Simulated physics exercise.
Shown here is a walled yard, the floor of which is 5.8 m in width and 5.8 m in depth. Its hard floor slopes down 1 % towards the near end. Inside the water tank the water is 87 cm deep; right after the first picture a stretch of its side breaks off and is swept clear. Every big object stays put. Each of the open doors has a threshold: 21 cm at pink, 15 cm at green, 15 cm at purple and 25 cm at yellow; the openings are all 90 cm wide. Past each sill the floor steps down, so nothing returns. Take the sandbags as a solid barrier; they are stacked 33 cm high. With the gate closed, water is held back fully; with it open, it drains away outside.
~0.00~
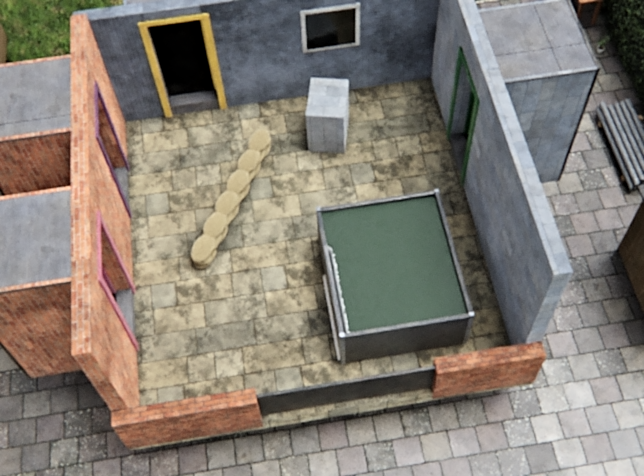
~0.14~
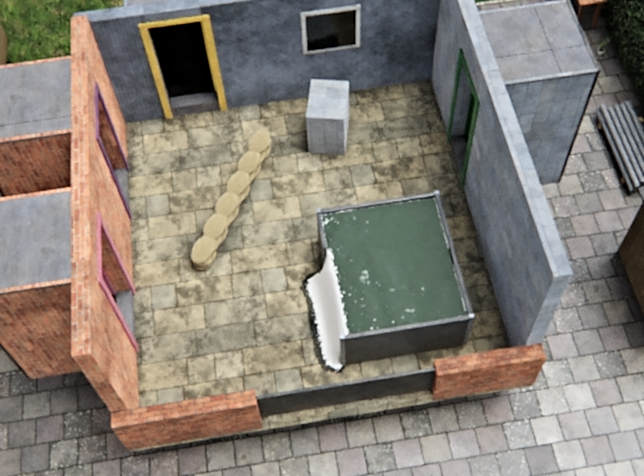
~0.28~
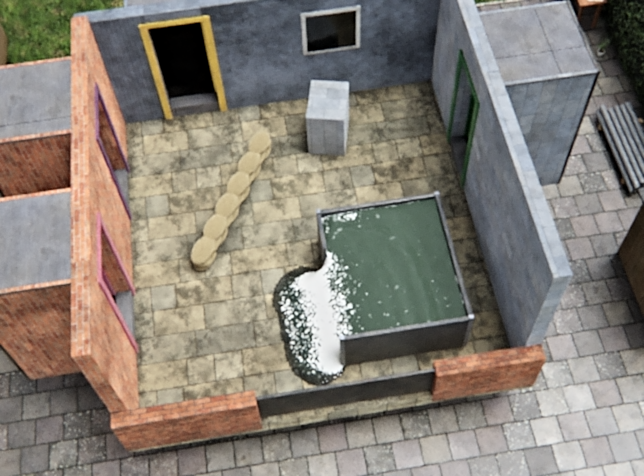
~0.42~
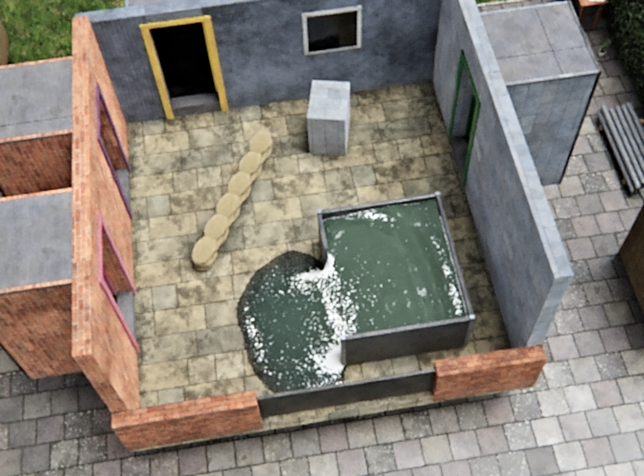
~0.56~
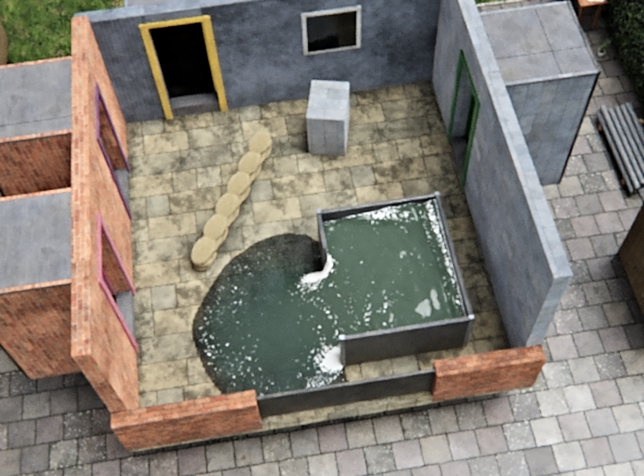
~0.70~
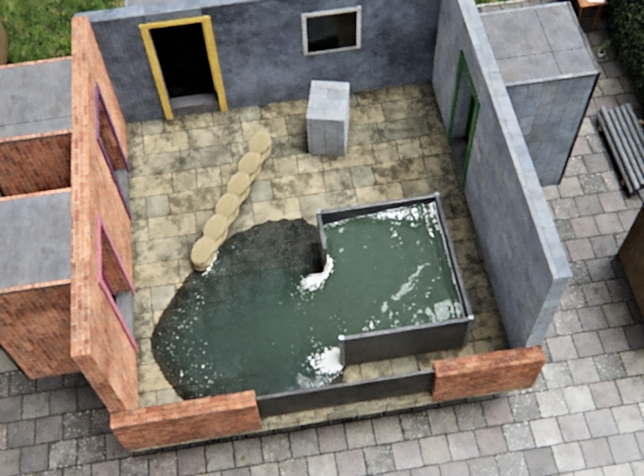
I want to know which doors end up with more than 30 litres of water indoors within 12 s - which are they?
Outcome: The pink door is going to break the limit, the green door is going to hold within the limit, the purple door is going to hold within the limit, the yellow door is going to hold within the limit.
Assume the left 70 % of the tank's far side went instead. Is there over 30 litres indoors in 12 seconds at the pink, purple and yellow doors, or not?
At pink the amount is beneath the mark, at purple it is beneath the mark, and at yellow it is beneath the mark.
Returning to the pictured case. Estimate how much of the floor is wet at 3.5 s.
Around 65 per cent.
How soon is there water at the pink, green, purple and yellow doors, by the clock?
Pink: 0.8 s; green: 5.5 s; purple: 1.8 s; yellow: 3.0 s.
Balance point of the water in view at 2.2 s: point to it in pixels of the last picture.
Balance point at about (277, 323).
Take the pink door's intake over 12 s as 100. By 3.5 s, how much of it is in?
By then it's near 95% of the total.
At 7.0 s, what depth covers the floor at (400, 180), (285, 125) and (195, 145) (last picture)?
First 4 cm, then 16 cm, then 14 cm.
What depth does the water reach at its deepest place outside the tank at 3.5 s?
Max around 30 cm.
After 1.4 s water covers 30 % of the floor and is deepest (71 cm) near (152, 425); pink door 39 cm at the sill, 36 L in, green door not reached, purple door not reached, yellow door not reached.
After 2.2 s water covers 45 % of the floor and is deepest (54 cm) near (140, 427); pink door 43 cm at the sill, 124 L in, green door not reached, purple door 5 cm at the sill, 0 L in, yellow door not reached.
After 3.5 s water covers 65 % of the floor and is deepest (30 cm) near (134, 299); pink door 26 cm at the sill, 194 L in, green door not reached, purple door 13 cm at the sill, 0 L in, yellow door 26 cm at the sill, 0 L in.
After 7.0 s water covers 95 % of the floor and is deepest (19 cm) near (305, 125); pink door 13 cm at the sill, 206 L in, green door 13 cm at the sill, 0 L in, purple door 9 cm at the sill, 0 L in, yellow door 15 cm at the sill, 3 L in.
After 12.0 s water covers 95 % of the floor and is deepest (18 cm) near (506, 369); pink door 9 cm at the sill, 206 L in, green door 13 cm at the sill, 1 L in, purple door 9 cm at the sill, 2 L in, yellow door 8 cm at the sill, 3 L in.
